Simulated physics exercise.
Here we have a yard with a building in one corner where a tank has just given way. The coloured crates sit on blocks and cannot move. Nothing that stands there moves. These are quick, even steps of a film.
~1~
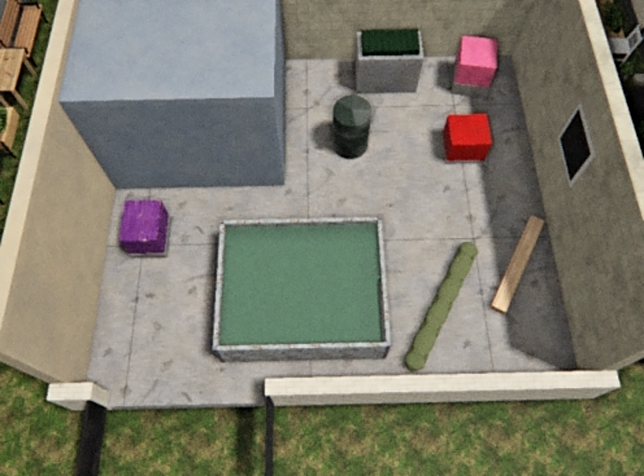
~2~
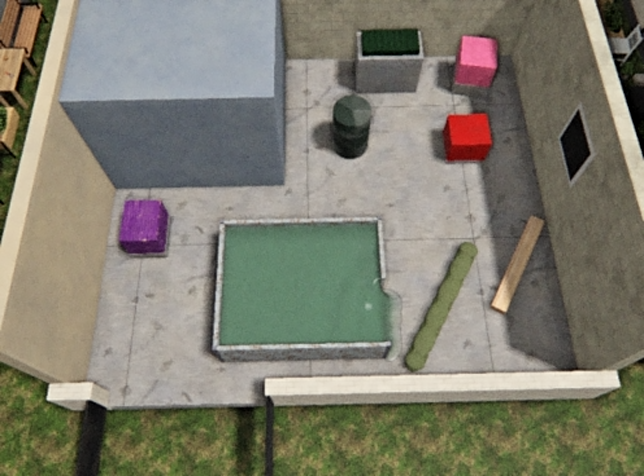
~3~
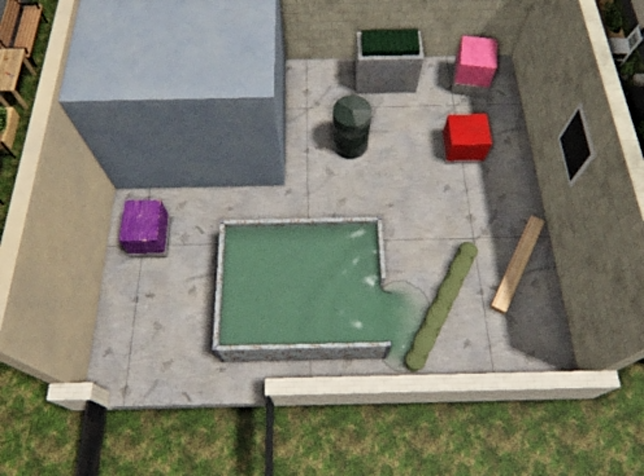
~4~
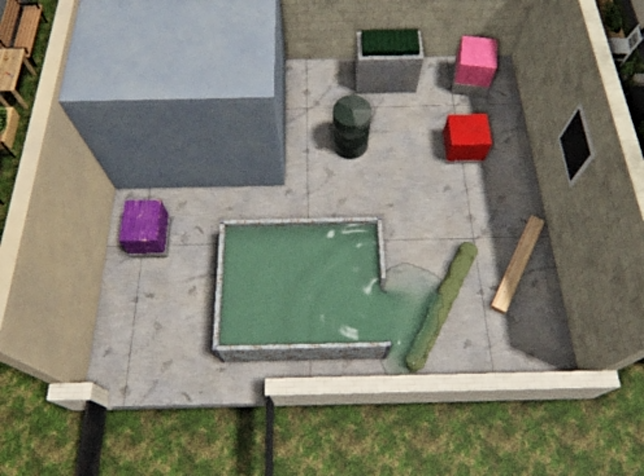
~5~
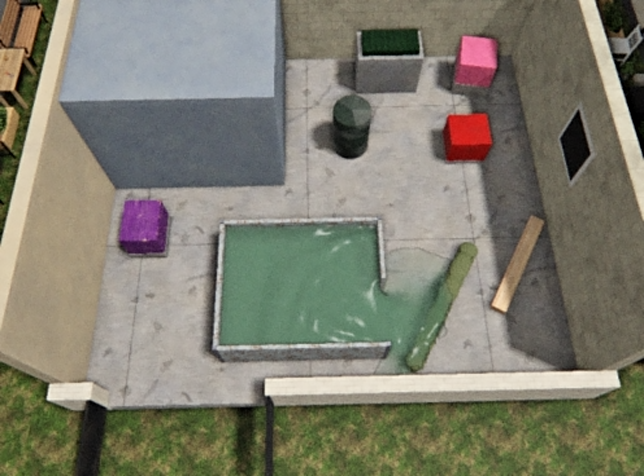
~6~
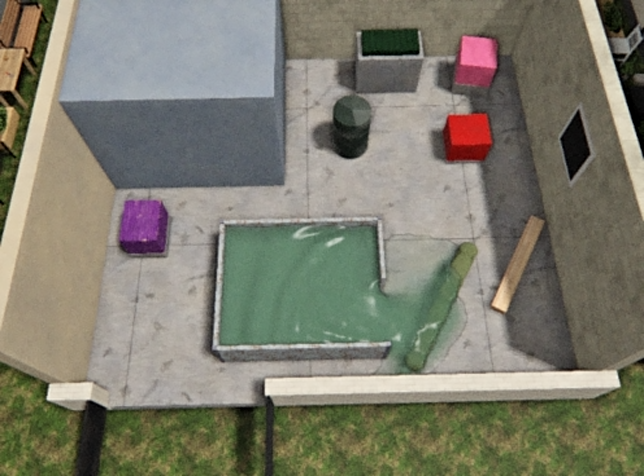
Walled yard with a grey building and a green water tank giving way on its right side, water pouring out across the paving.
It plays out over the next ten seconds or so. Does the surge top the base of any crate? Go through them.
The red crate is wetted; the pink crate escapes dry; the purple crate escapes dry.
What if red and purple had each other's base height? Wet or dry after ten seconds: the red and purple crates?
My reading: Red is topped; purple stays dry.
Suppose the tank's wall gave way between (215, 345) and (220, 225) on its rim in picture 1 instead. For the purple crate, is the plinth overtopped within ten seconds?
One by one: Purple crate ends up wet.
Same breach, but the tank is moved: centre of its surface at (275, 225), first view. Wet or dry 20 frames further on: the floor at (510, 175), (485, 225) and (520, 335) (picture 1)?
In turn: Awash, covered, awash.
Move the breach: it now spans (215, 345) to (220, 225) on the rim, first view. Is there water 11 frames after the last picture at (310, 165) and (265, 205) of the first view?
In that order: Dry, flooded.
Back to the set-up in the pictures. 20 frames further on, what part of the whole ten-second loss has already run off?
Some 10 per cent.
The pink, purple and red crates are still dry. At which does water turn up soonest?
The crate marked red.
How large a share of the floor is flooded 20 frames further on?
Near 65 in a hundred.
A moment on, water covers 25 % of the floor; the red crate water round its plinth, the pink crate not reached, the purple crate not reached.
Next, water covers 45 % of the floor; the red crate water round its plinth, the pink crate not reached, the purple crate not reached.
Then, water covers 65 % of the floor; the red crate water round its plinth, the pink crate water round its plinth, the purple crate not reached.
Later, water covers 80 % of the floor; the red crate water round its plinth, the pink crate water round its plinth, the purple crate water round its plinth.
In the end, water covers 95 % of the floor; the red crate was topped, the pink crate stayed above the water, the purple crate stayed above the water.
